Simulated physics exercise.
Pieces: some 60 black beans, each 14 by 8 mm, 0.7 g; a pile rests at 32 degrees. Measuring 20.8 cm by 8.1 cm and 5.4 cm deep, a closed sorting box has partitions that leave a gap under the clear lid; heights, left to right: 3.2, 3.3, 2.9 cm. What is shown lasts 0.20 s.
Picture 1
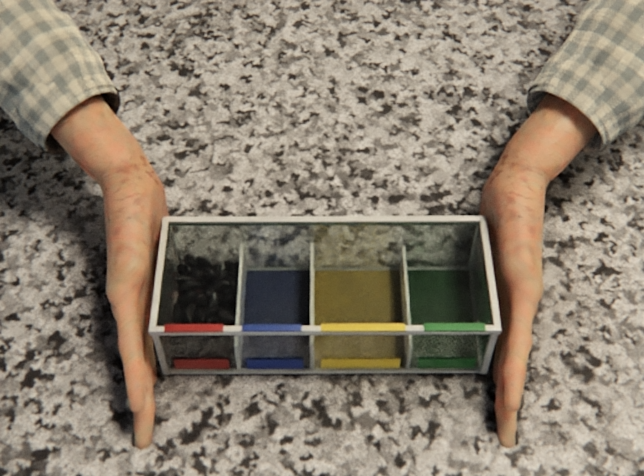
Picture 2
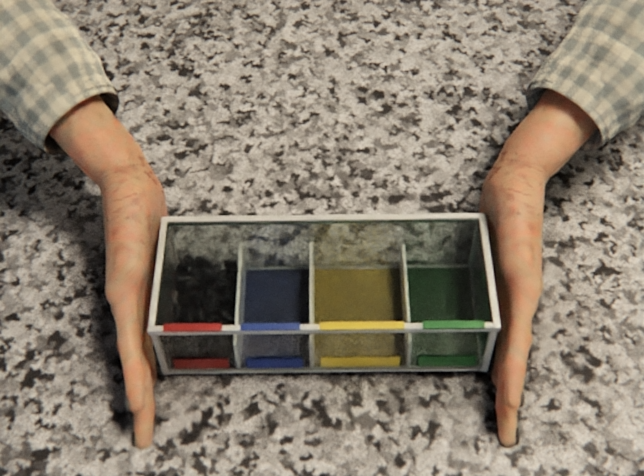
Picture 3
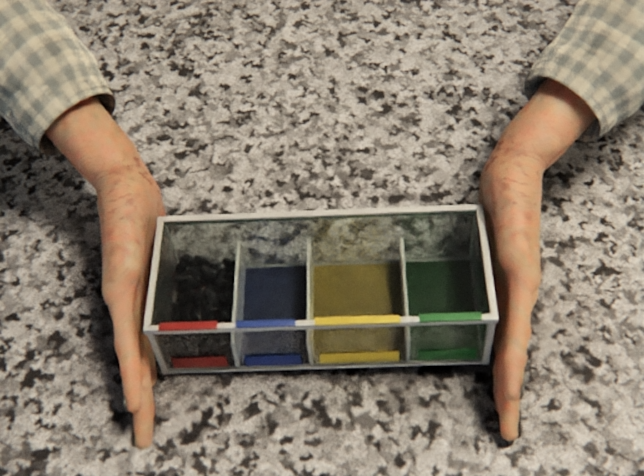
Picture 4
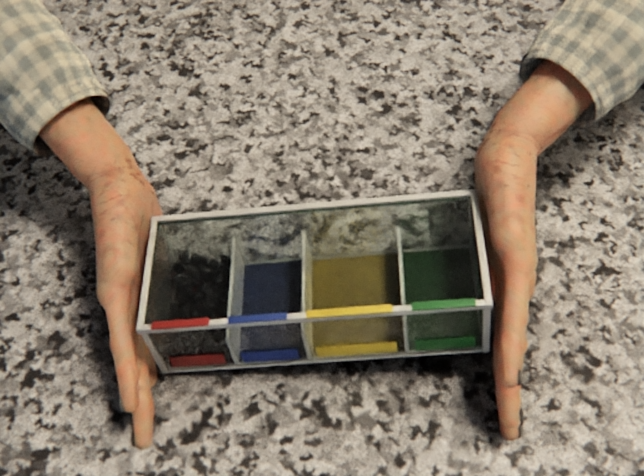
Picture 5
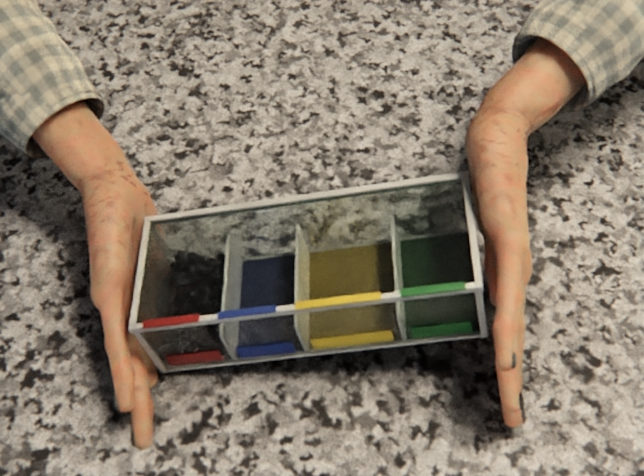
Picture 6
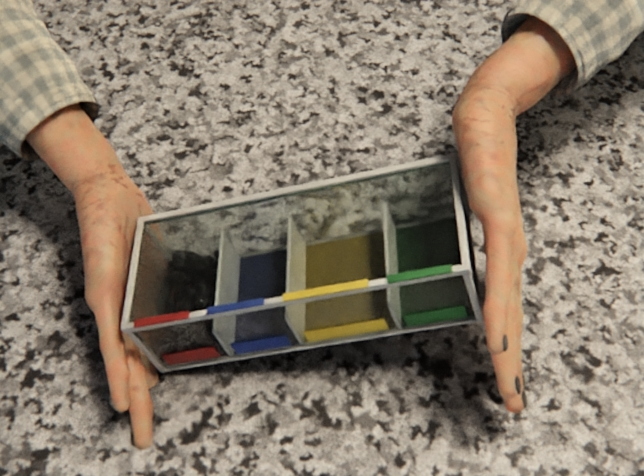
Clear-lidded box with red, blue, yellow and green compartments turning askew between two hands, its right end rising above the left.
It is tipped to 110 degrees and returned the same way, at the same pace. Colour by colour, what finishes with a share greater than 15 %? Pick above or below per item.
Red = above; blue = below; green = below; yellow = below.
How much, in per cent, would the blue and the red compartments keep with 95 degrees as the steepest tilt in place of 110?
Result - blue 0 percent; red 100 percent.
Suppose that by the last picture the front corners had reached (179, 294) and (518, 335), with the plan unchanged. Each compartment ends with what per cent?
Final per cent - red: 0; blue: 0; green: 95; yellow: 5.
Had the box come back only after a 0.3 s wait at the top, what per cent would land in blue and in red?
Blue 0, red 100.
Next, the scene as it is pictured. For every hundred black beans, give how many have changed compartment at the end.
Estimate: Some 0 %.
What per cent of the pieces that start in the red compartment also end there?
Something like 100 in a hundred.
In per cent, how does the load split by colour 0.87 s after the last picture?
Shares - red: 100; blue: 0; green: 0; yellow: 0.
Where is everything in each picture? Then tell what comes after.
In the first frame, box tilt 0 degrees, front corners at (156, 328) and (494, 327); red 100 %.
In the second frame, box tilt 1 degrees, front corners at (155, 328) and (493, 324).
In the third frame, box tilt 3 degrees, front corners at (151, 327) and (491, 316), lowest corner left back.
In the fourth frame, box tilt 7 degrees, front corners at (144, 326) and (485, 301), lowest corner left back.
In the fifth frame, box tilt 12 degrees, front corners at (136, 326) and (475, 284), lowest corner left back.
In the sixth frame, box tilt 17 degrees, front corners at (129, 325) and (463, 267), lowest corner left back; red 100 %.
Then, 0.87 s after the last picture, tilt 110 degrees; red 100 %.
Then, 1.44 s after the last picture, tilt 49 degrees; red 100 %.
Then, 2.07 s after the last picture, tilt 0 degrees; red 100 %.
In the end, red 100 %, blue 0 %, green 0 %, yellow 0 %.
